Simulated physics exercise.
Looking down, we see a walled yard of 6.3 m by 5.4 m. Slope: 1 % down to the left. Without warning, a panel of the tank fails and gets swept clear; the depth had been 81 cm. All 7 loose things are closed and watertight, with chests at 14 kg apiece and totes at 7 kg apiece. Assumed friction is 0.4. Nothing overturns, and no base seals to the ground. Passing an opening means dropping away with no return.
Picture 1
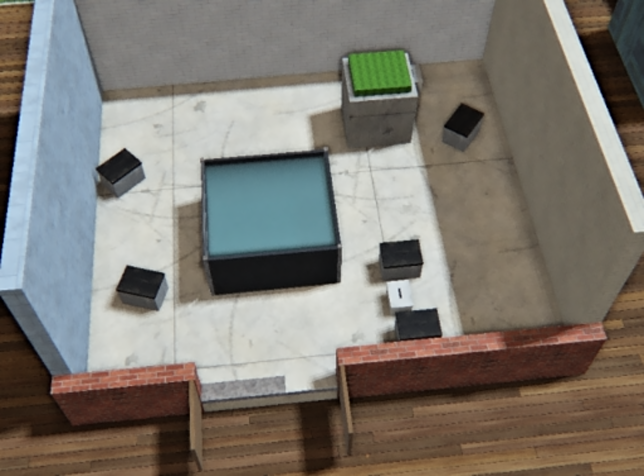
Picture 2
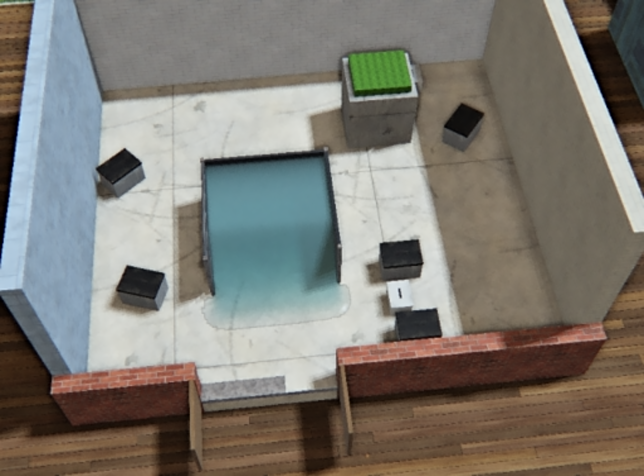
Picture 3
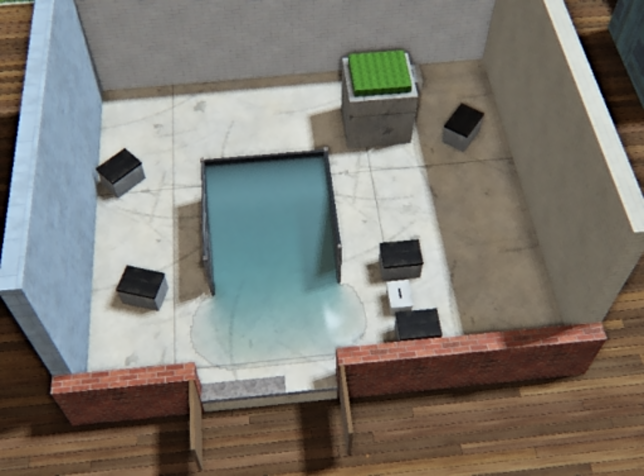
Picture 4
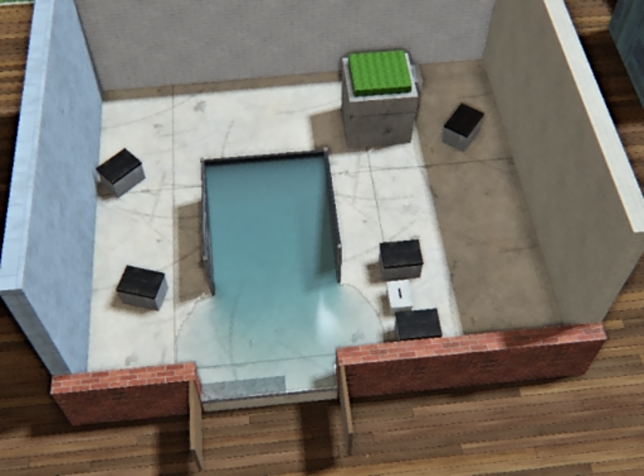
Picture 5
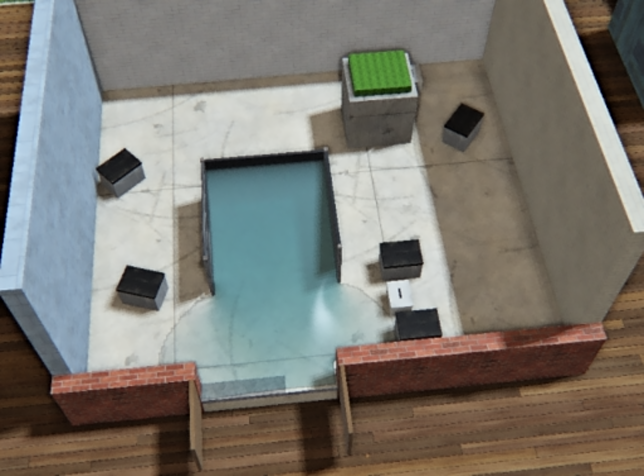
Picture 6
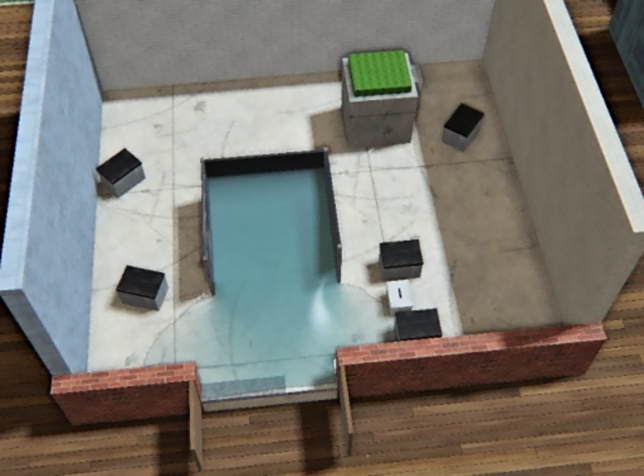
The video shows a walled yard with a dark-framed tank of blue-green water whose front panel disappears, letting water spread across the pale floor to the gap in the low brick wall, while the surrounding boxes stay still.
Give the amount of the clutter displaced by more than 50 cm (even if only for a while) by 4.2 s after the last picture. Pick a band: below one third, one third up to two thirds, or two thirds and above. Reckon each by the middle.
The share is below one third.
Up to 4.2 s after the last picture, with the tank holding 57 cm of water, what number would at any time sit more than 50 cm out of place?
Result: 1.
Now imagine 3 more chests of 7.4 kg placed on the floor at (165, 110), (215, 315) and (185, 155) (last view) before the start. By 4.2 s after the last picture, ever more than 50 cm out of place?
First stays inside, second goes beyond, third stays inside.
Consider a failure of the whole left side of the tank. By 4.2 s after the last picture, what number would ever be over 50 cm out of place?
Count: 5.
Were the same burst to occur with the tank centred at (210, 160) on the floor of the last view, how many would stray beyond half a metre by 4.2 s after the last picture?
Result: 4 of them.
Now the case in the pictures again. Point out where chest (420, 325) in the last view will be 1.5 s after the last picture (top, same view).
It ends up close to (480, 252).
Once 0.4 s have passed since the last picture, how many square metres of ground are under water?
Roughly 8.0 m2.
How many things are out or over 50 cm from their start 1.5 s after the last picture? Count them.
I count 1 of them.
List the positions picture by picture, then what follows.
A chest at (419, 323), on the bottom; a chest at (141, 281), on the bottom; water covers 2.6 m2; 0 of 7 have shifted, in the first frame.
A chest at (419, 323), on the bottom; a chest at (141, 281) rests on the ground; 3.7 m2 under water; 0 of 7 have shifted, in the second frame.
A chest at (419, 323), on the bottom; a chest at (141, 281) rests on the ground; 5.1 m2 under water; 0 of 7 have shifted, in the third frame.
A chest at (419, 323), on the bottom; a chest at (141, 281) rests on the ground; water covers 6.4 m2; 0 of 7 have shifted, in the fourth frame.
A chest at (419, 323), on the bottom; a chest at (141, 281), on the bottom; water covers 6.8 m2; 0 of 7 have shifted, in the fifth frame.
A chest at (419, 323), on the bottom; a chest at (141, 281), on the bottom; water covers 7.0 m2; 0 of 7 have shifted, in the sixth frame.
Then, 0.4 s after the last picture 0 of 7 are over 50 cm from their spots; 0 afloat.
Then, 1.5 s after the last picture 1 of 7 are over 50 cm from their spots; 0 afloat.
Then, 2.8 s after the last picture 1 of 7 are over 50 cm from their spots; 0 afloat.
Then, 4.2 s after the last picture 1 of 7 are over 50 cm from their spots, and 1 have been at some point; 0 afloat.
